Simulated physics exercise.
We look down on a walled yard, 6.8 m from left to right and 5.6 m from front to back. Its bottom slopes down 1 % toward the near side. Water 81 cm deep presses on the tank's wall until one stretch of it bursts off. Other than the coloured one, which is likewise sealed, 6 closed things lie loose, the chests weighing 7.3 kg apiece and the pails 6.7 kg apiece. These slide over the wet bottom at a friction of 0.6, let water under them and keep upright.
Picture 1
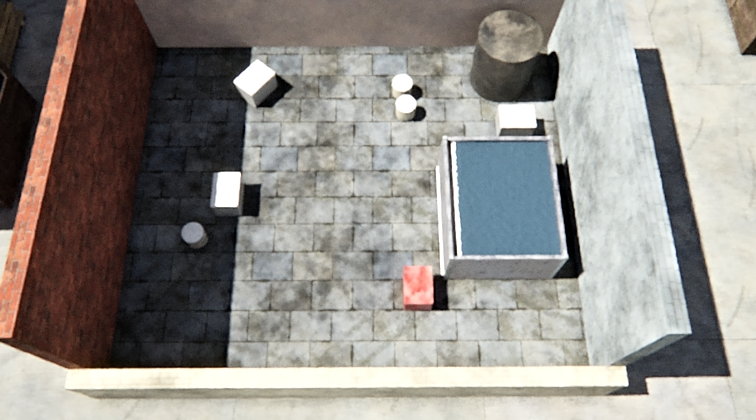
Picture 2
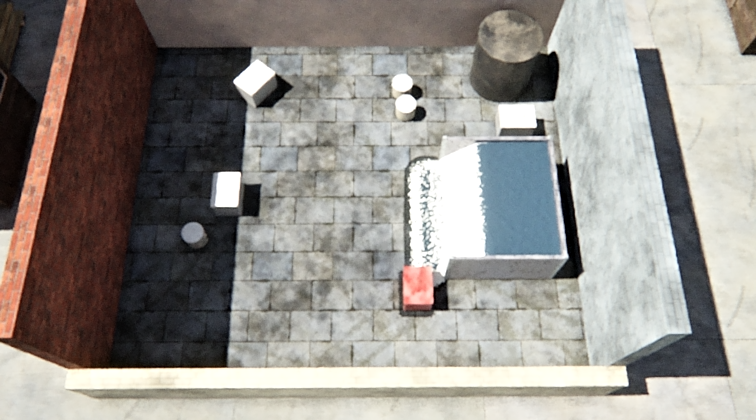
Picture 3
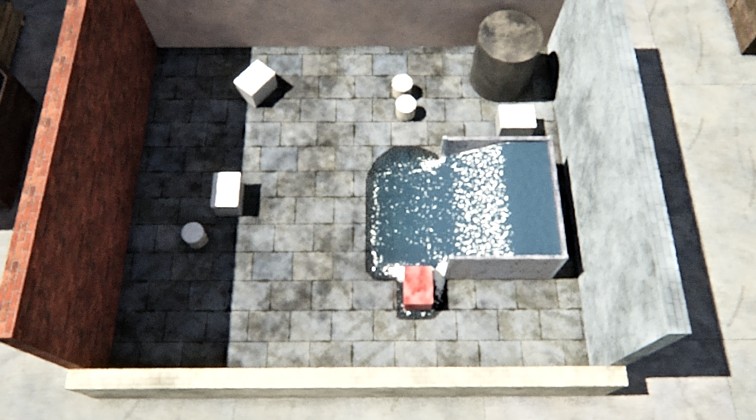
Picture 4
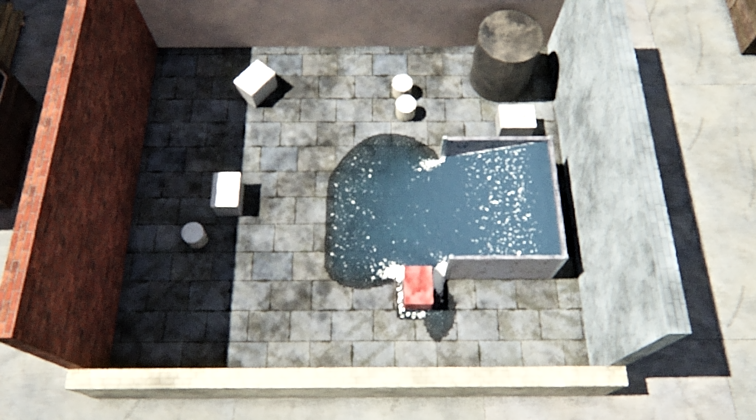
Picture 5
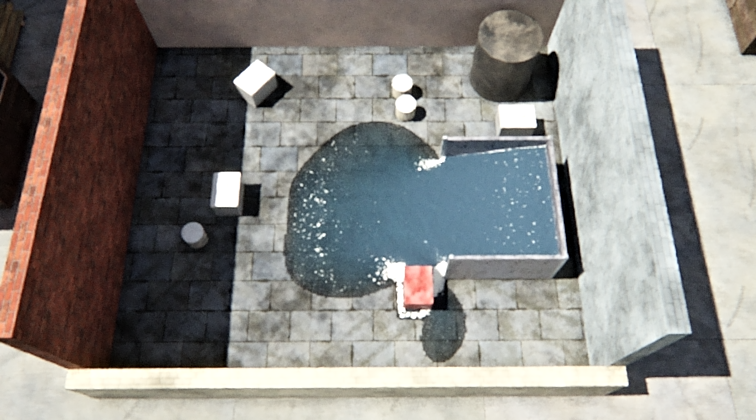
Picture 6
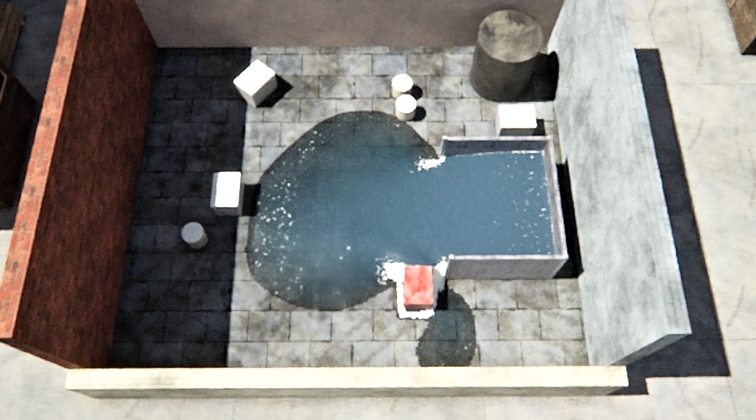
Water pouring leftward from an open-sided tank in a walled yard, spreading across the paving around a still red box.
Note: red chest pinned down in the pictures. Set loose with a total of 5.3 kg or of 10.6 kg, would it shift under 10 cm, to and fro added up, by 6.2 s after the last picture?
Honestly, even the heavier won't cut it.
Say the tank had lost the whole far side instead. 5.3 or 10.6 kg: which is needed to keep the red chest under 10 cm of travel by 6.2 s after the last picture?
Then, in short, the larger is needed.
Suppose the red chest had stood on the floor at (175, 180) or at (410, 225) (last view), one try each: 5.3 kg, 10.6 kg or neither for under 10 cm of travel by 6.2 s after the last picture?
Order kept: Both picks fail, both picks fail.
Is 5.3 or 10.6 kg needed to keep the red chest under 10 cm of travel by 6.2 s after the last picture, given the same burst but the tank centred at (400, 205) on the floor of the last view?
Then the answer is that no option works.
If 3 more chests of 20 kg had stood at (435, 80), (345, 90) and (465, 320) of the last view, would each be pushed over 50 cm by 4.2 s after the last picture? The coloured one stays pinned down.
Going through them in that order, the answers are not too far, not too far and not too far.
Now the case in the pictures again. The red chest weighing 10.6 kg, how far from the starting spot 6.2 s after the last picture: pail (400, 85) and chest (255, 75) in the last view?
Taking them in order, that's 30 centimetres and 150 centimetres.
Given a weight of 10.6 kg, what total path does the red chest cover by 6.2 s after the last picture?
It covers some 450 cm altogether.
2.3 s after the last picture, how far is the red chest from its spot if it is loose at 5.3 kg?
It would be some 300 cm from its spot.
Then, 0.6 s after the last picture the red chest would be 132 cm from its start with 5.3 kg and 127 cm from its start with 10.6 kg; 5 cm of water round it then.
Then, 2.3 s after the last picture the red chest would be 280 cm from its start with 5.3 kg and 132 cm from its start with 10.6 kg; 4 cm of water round it then.
Then, 4.2 s after the last picture the red chest would be 275 cm from its start with 5.3 kg and 110 cm from its start with 10.6 kg; 9 cm of water round it then.
Then, 6.2 s after the last picture the red chest would be 153 cm from its start with 5.3 kg and 205 cm from its start with 10.6 kg; 5 cm of water round it then.
